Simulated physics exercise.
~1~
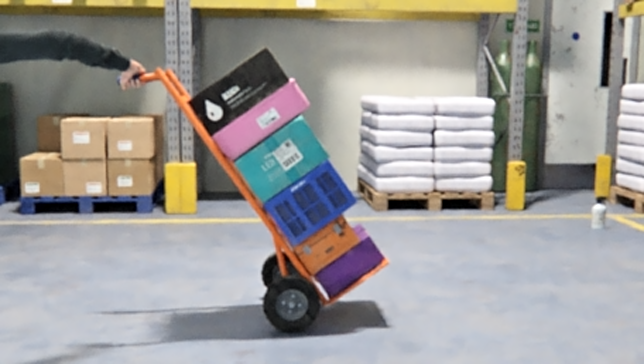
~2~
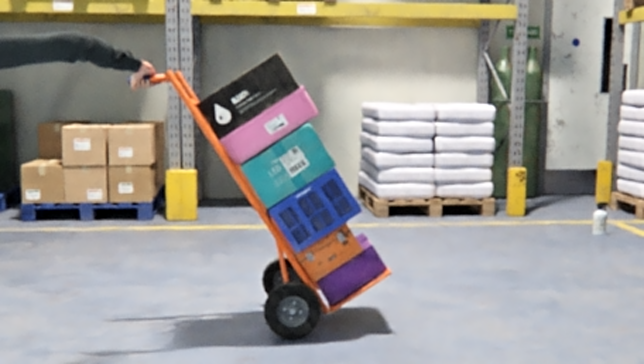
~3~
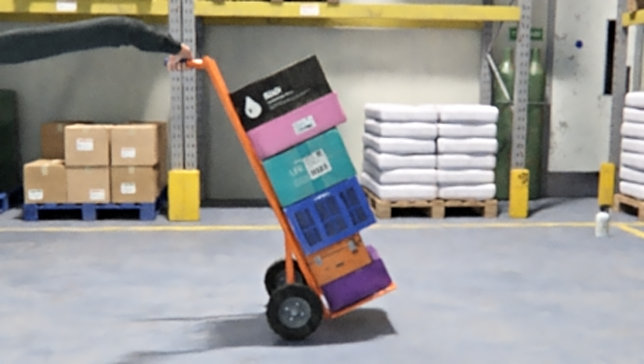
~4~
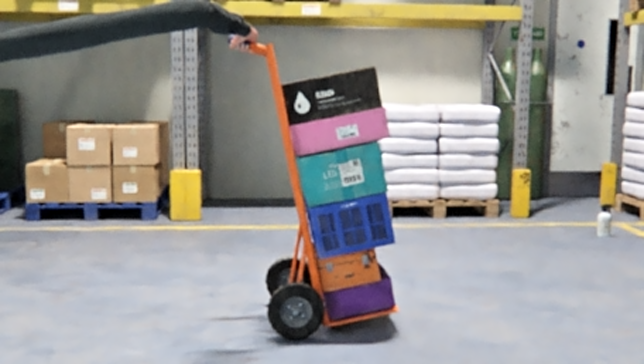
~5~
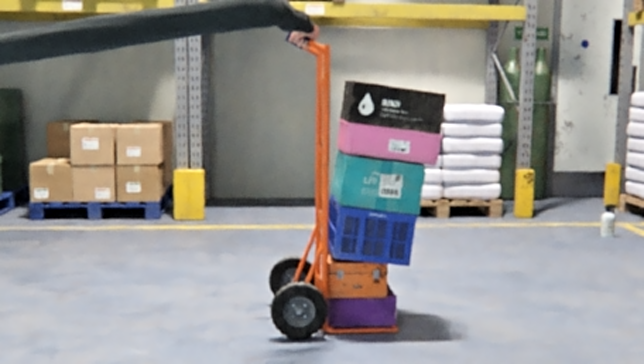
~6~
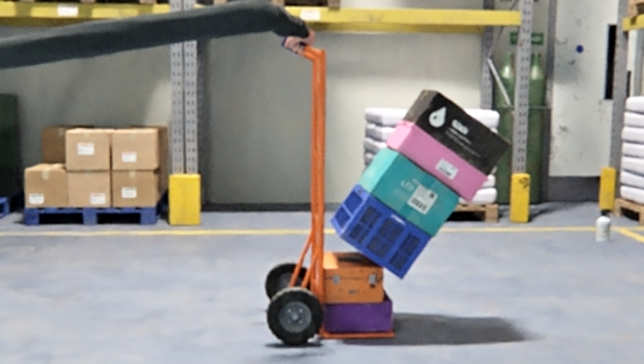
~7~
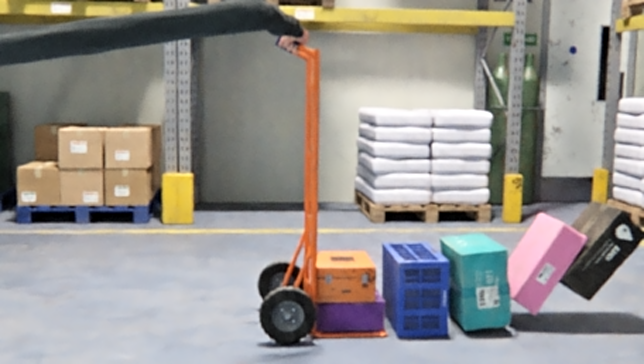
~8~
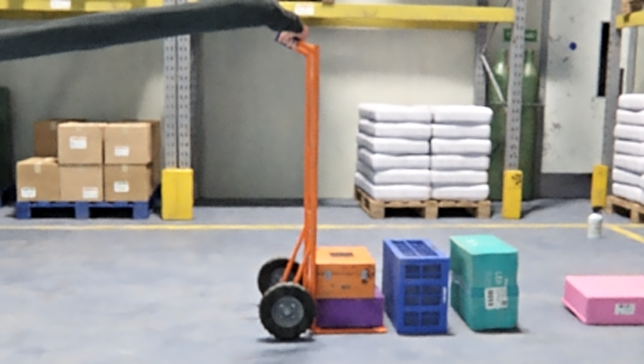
An orange two-wheeled hand truck, gripped by an outstretched arm in a warehouse, leans back to the left with six colourful boxes and crates stacked on it. The arm swings the handle forward, slowly and then faster, until the truck stands upright. The upper four pieces keep going, tipping together to the right away from the frame. They spill onto the floor, the black box landing farthest out. At the end the blue crate, turquoise parcel and pink tote lie in a row to the right, the black box is out of view, and the orange toolbox still sits on the purple box.
